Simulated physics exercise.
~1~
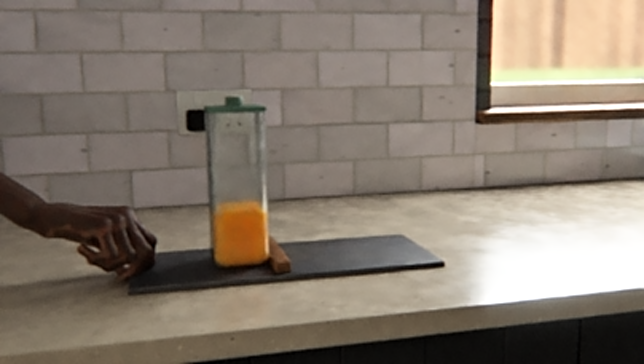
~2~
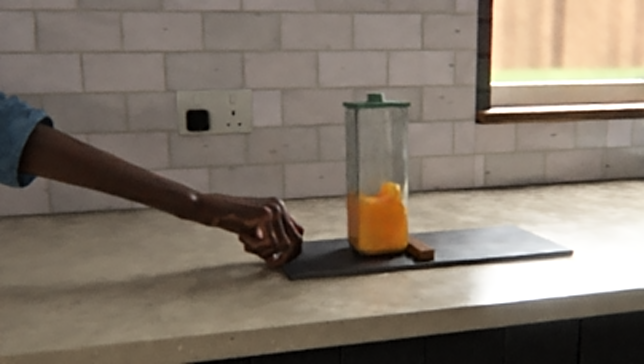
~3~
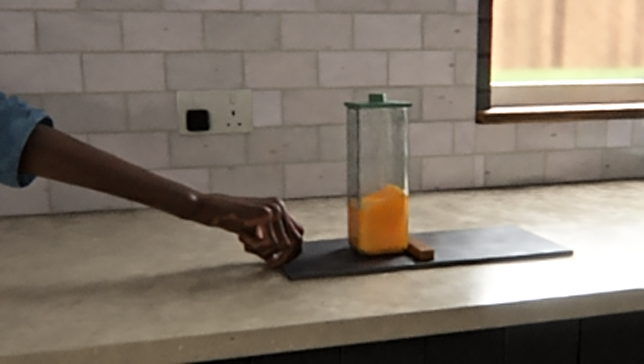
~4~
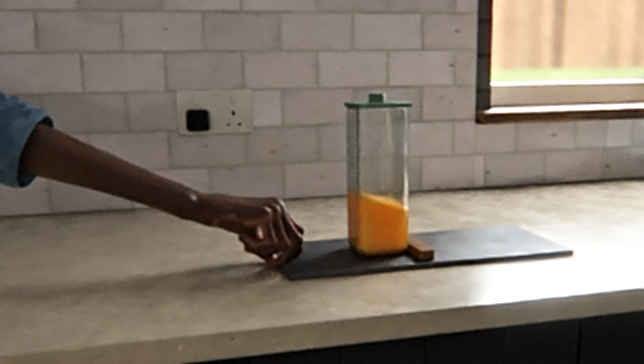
Orange juice sloshes in a capped flask as a hand slides its board right and stops.
